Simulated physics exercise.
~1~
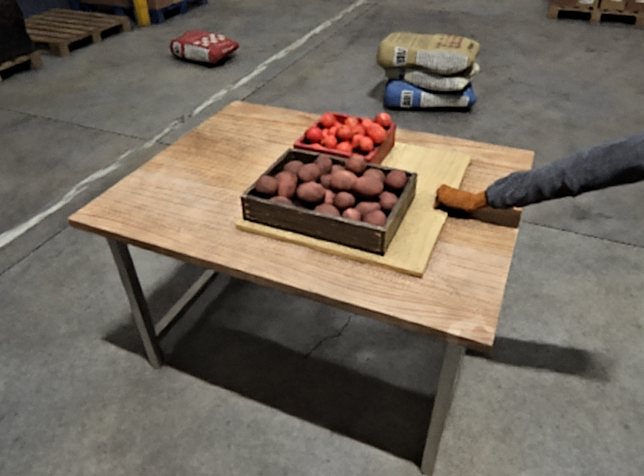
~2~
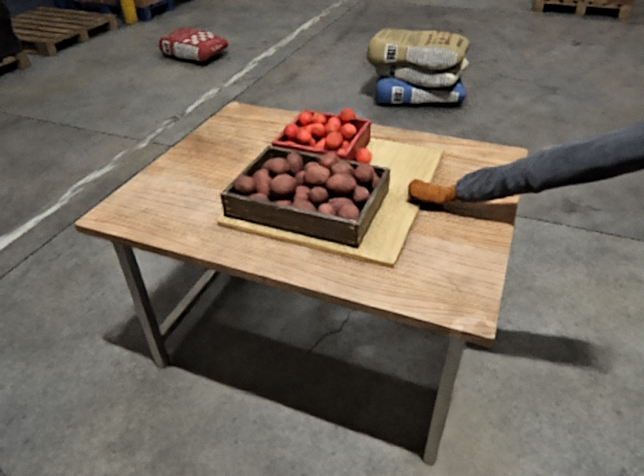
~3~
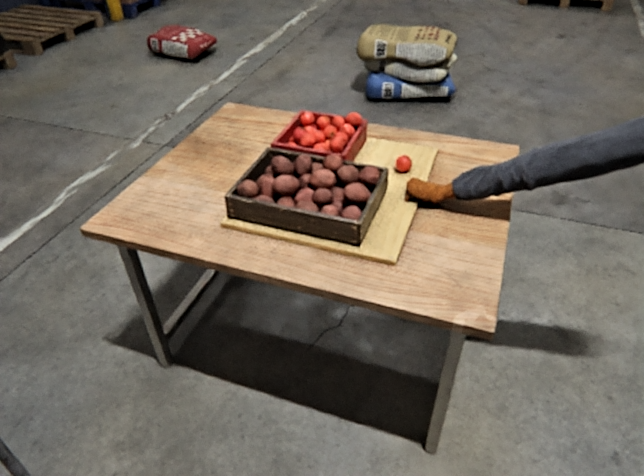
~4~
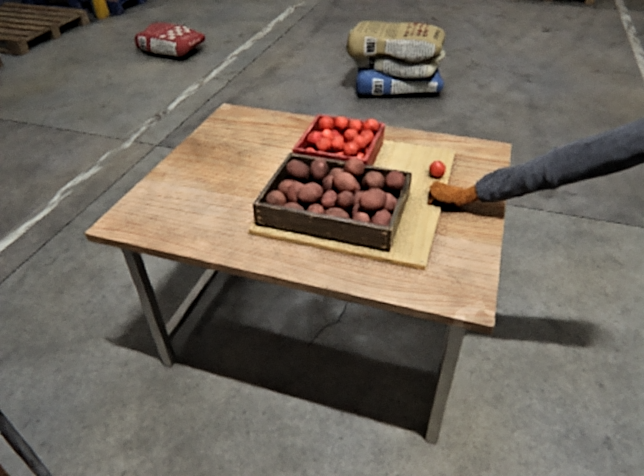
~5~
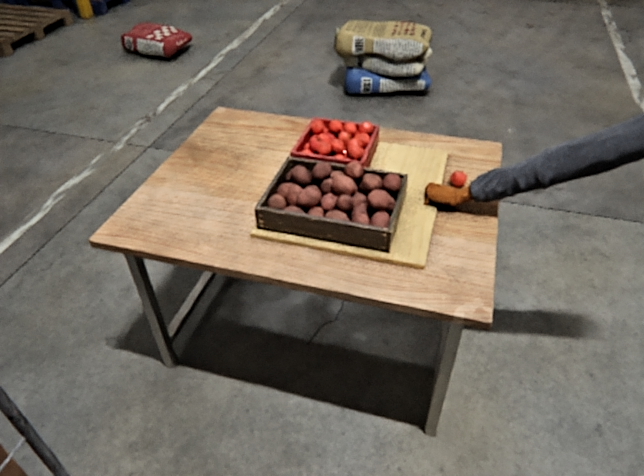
At first, a gloved hand grips the edge of a pale board on a wooden table, where a black box of red potatoes sits in front of a red box of tomatoes. The hand slides the board left, and one tomato comes to lie outside the red box, by its right side. The boxes then stay nearly still while the loose tomato moves right across the board. Next the board shifts back to the right, with the tomato near the glove. Finally the tomato rests farther right, beyond the board's edge, while the potatoes remain in their box.
